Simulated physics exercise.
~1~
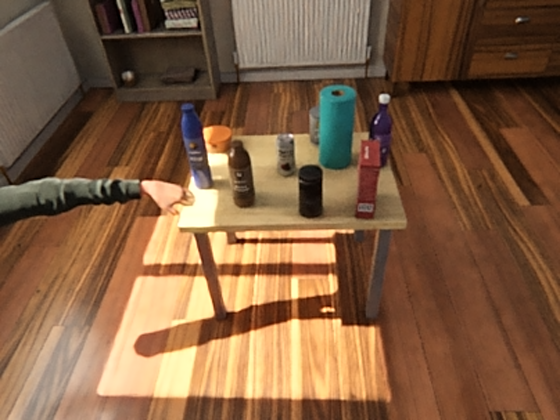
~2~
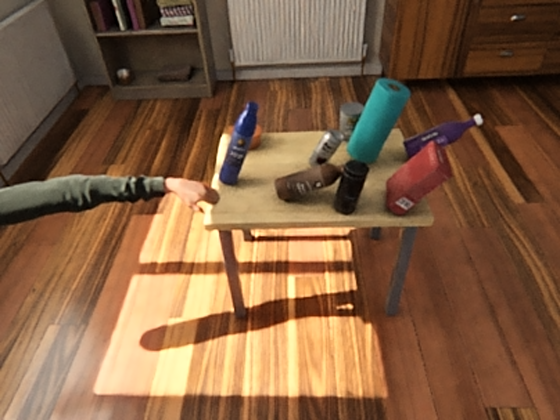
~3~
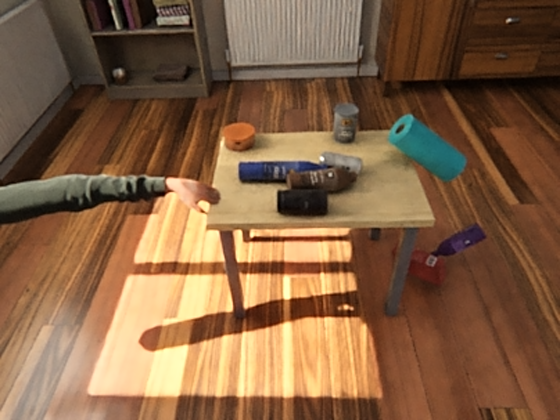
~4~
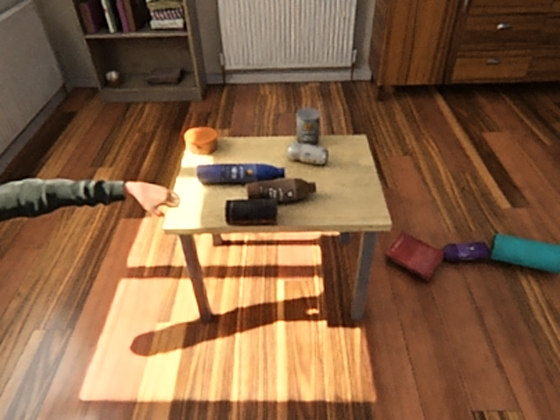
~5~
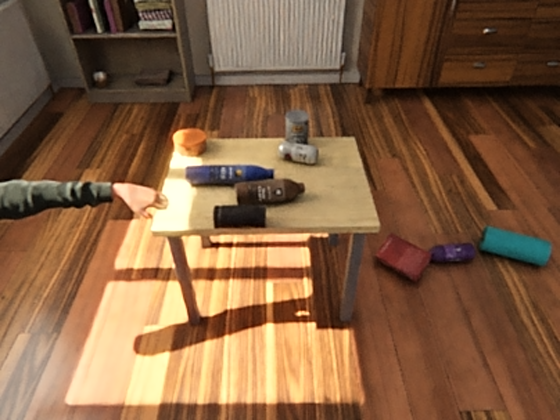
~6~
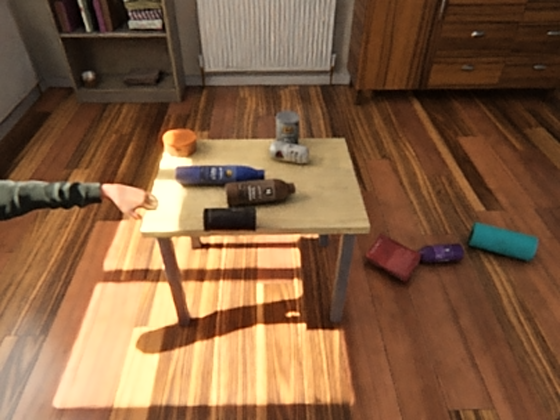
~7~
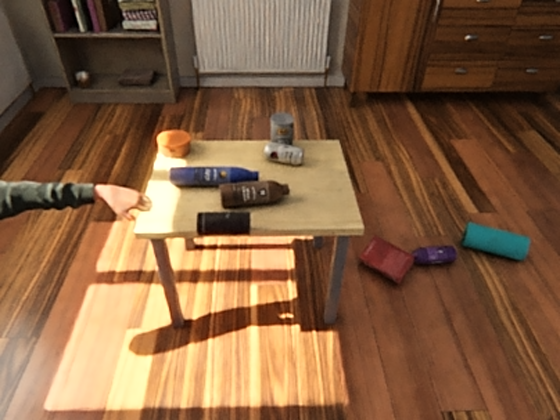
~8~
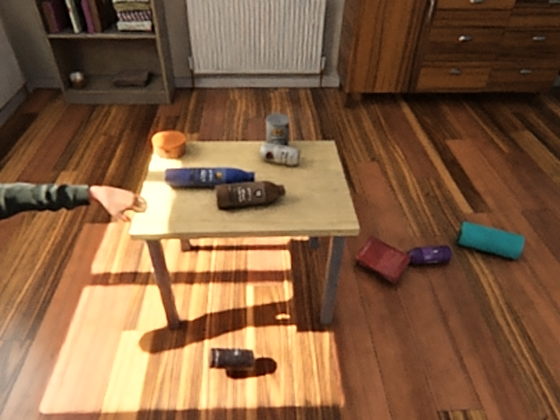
In a sunlit room with a striped wooden floor, seen from slightly above, a small pale table stands before a radiator, its left edge held by a hand in a green sleeve. On it are an orange tub, blue and brown bottles, a black jar, a white can, a grey tin, a turquoise roll, a purple bottle and a red packet. The table jerks right and the taller things topple. The purple bottle, red packet and turquoise roll fall off the right side. Later the black jar drops off the front. The blue bottle, brown bottle and white can stay lying on top, while the tub and tin remain upright.
